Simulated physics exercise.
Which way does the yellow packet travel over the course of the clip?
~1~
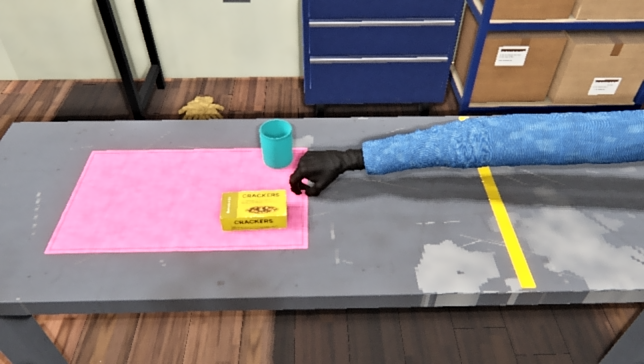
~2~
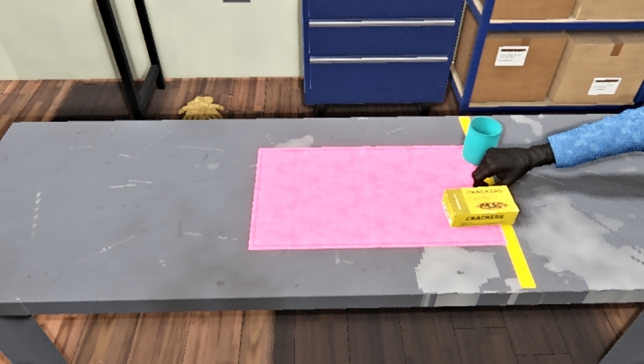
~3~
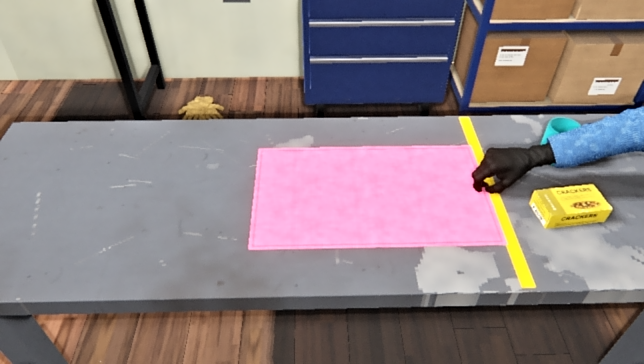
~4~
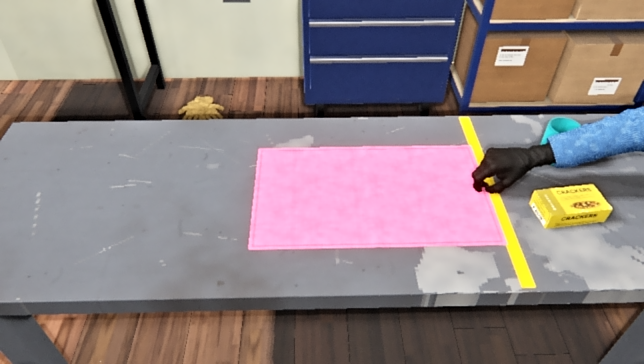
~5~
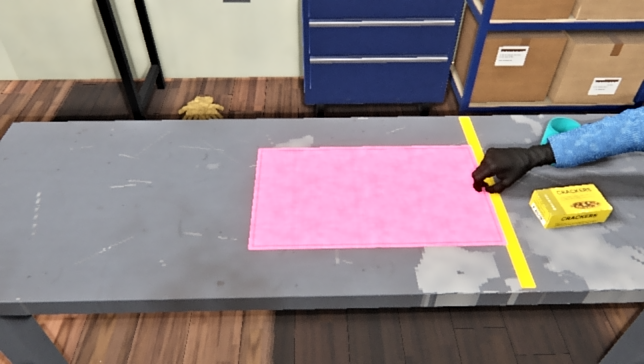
The yellow packet moves to the right, ending up on the bare bench past the tape.
